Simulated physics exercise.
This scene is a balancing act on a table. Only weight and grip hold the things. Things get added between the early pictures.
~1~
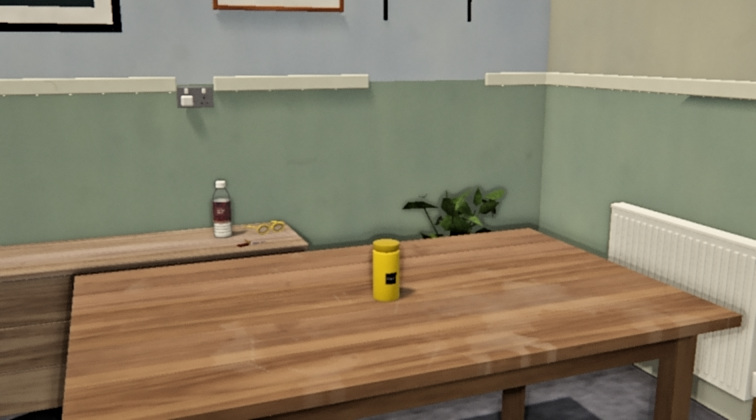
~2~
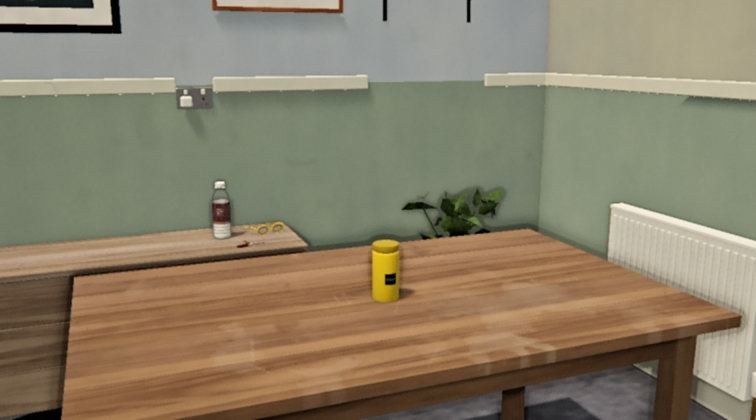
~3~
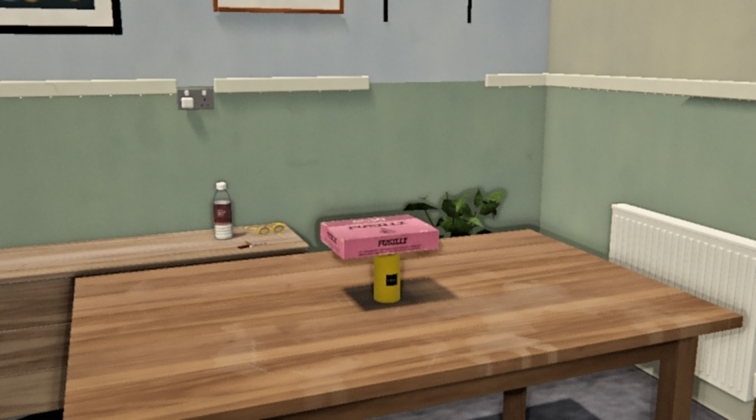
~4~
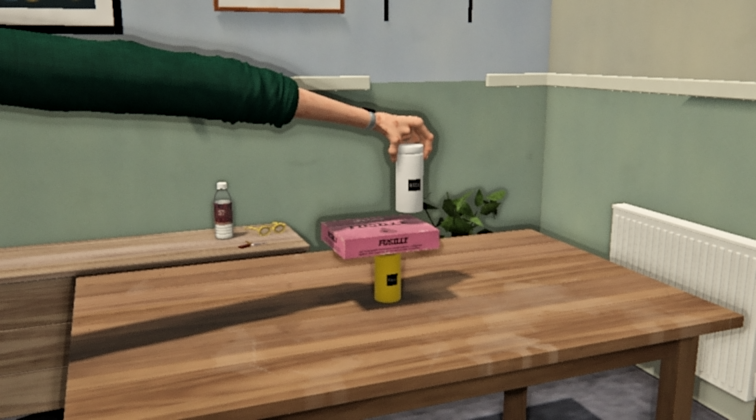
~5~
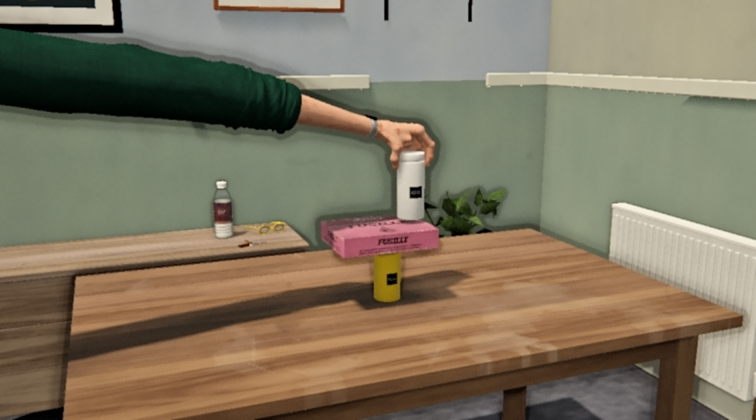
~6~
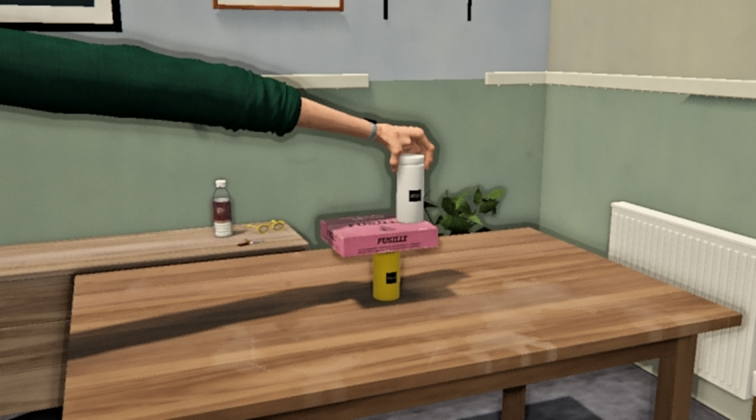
On a wooden table, a yellow container stands alone, then a pink packet appears balanced on top of it; a hand reaching in from the left lowers a white jar onto the packet's right side, still holding it.
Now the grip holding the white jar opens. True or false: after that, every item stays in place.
True.
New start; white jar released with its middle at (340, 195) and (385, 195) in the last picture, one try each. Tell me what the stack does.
Trial 1 - collapsed; trial 2 - stable.
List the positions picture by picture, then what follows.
The last thing is not in view yet, in the first picture.
The last thing is not in view yet, in the second picture.
The last thing is not in view yet; pink packet (378, 235), in the third picture.
Still above its spot; white jar (410, 178); pink packet (379, 235), in the fourth picture.
Still above its spot; white jar (411, 185); pink packet (379, 234), in the fifth picture.
In place under the hand; white jar (410, 188); pink packet (378, 233), in the sixth picture.
Then, 0.80 s later than the last frame, all is still.
Then, 1.70 s later than the last frame, white jar resting near (412, 189).
When it is over, all 3 as before. End places, in pixels of the last picture, white jar near (412, 189). The stack keeps its balance.
